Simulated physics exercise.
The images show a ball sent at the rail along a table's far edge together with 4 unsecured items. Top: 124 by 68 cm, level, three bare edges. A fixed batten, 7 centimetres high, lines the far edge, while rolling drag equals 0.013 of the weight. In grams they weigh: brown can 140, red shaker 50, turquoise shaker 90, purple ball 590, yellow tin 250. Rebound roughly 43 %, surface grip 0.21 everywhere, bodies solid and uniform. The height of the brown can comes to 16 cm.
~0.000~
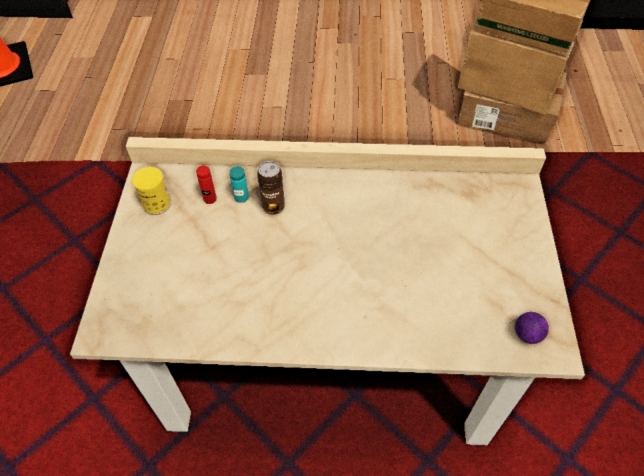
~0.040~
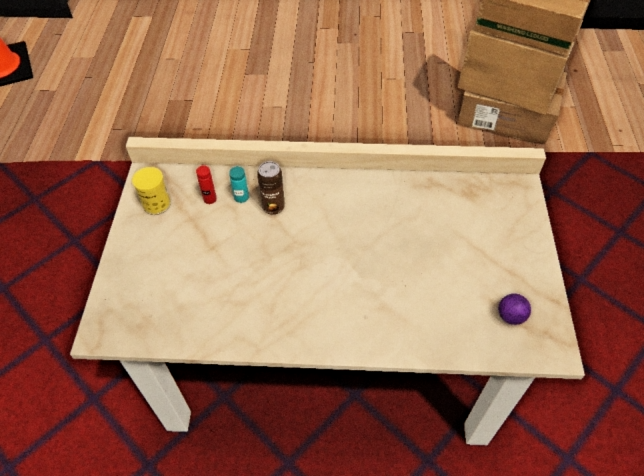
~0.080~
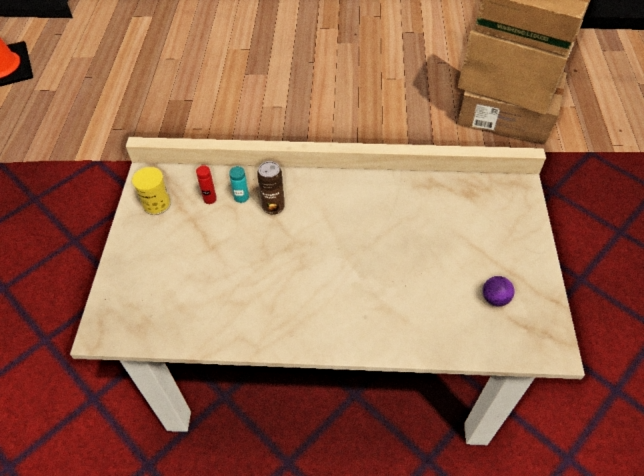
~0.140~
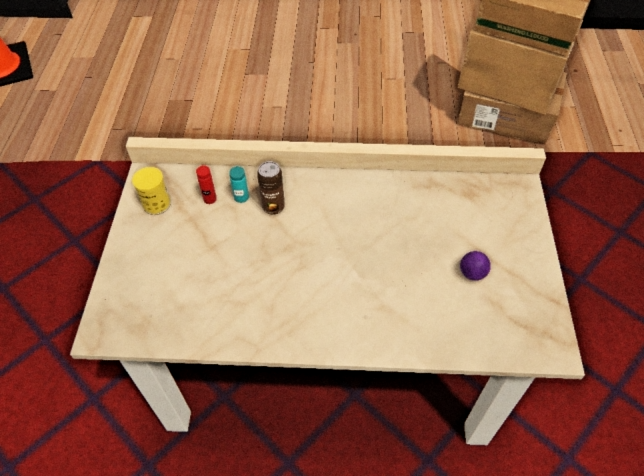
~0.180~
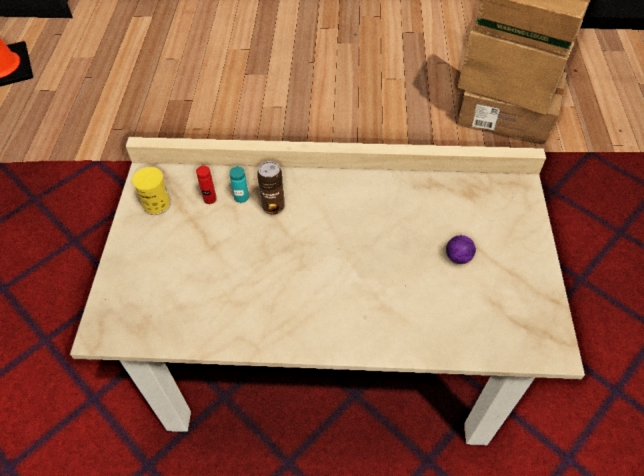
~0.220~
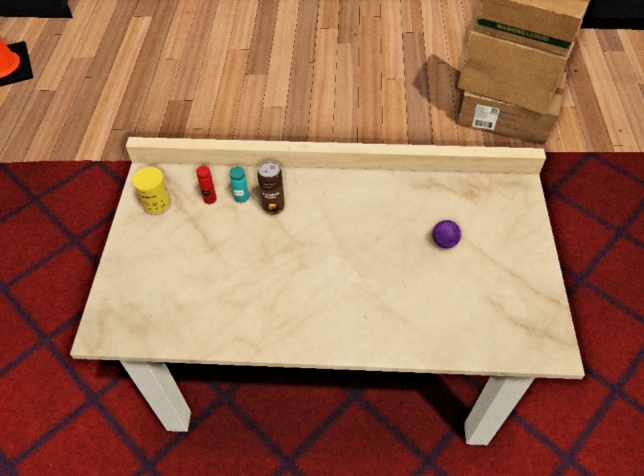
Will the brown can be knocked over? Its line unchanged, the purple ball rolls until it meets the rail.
No, it stays up.
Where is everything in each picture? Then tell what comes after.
In the first picture, purple ball (532, 328); brown can (271, 189).
In the second picture, purple ball (515, 309); yellow tin (152, 191).
In the third picture, purple ball (498, 291); turquoise shaker (239, 185).
In the fourth picture, purple ball (475, 266); red shaker (207, 185).
In the fifth picture, purple ball (461, 250); yellow tin (152, 191).
In the sixth picture, purple ball (447, 234); brown can (271, 189).
After 0.92 s, purple ball near (276, 202); brown can 5° off upright near (248, 191).
After 2.02 s, purple ball near (132, 252); brown can moved 24 cm near (184, 199).
In the end (3.0 s), not toppled but over 4 cm from the start, brown can; the other 3 under 4 cm from the start. At the end, from the last picture's camera, brown can near (184, 199).
